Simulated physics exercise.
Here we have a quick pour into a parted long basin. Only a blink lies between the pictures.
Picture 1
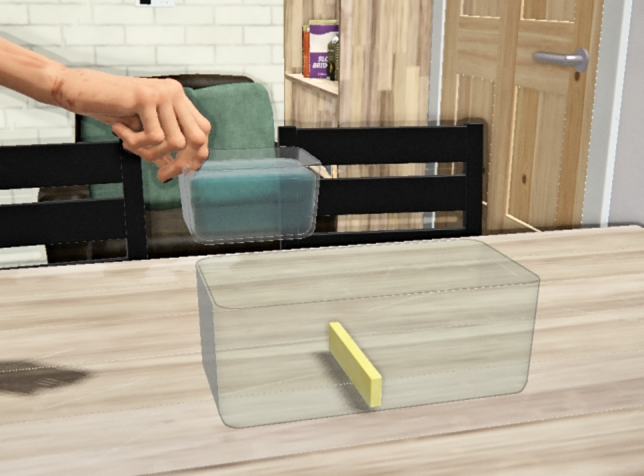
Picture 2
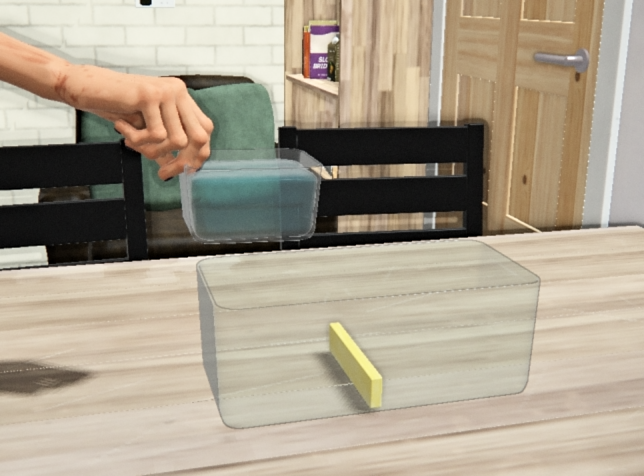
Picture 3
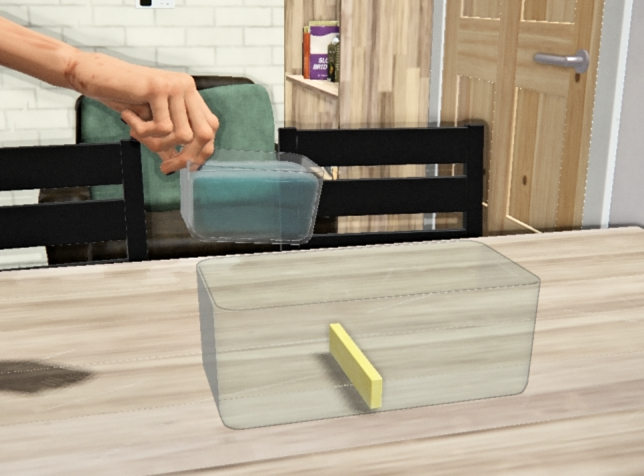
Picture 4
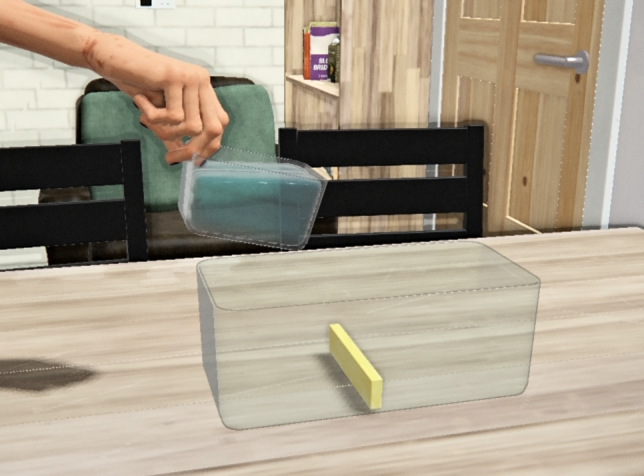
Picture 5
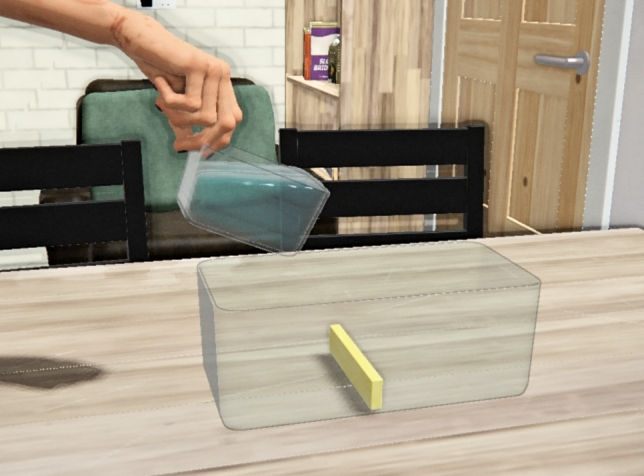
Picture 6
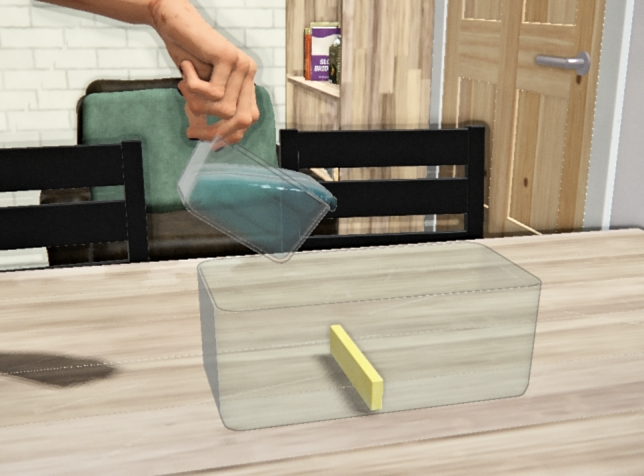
A hand holding a small clear container of bluish liquid tilted it steadily down to the right above a long see-through basin on a wooden table, where a short yellow wall stood still.
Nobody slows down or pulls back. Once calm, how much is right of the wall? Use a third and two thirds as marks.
The share right of the wall is between a third and two thirds.
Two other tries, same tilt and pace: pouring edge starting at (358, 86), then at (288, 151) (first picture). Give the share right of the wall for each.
Near 85 % and 30 %.
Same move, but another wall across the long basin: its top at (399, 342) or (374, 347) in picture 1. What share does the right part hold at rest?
In turn 15 and 20 in a hundred.
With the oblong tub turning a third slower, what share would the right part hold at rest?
Near 65 %.
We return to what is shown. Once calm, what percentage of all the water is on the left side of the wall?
Close to 45 per cent.
A moment on, the oblong tub is tipped on its side and 20 per cent is still to pour, 22 is left of the wall and 36 right of it.
Next, the oblong tub is tipped right over and 3 per cent is still to pour, 39 is left of the wall and 55 right of it.
Then the oblong tub is tipped right over and 0 per cent is still to pour, 45 is left of the wall and 54 right of it.
Later the oblong tub is tipped right over and 0 per cent is still to pour, 45 is left of the wall and 54 right of it.
Finally, 45 per cent lies left of the wall, 54 right of it and 1 outside.
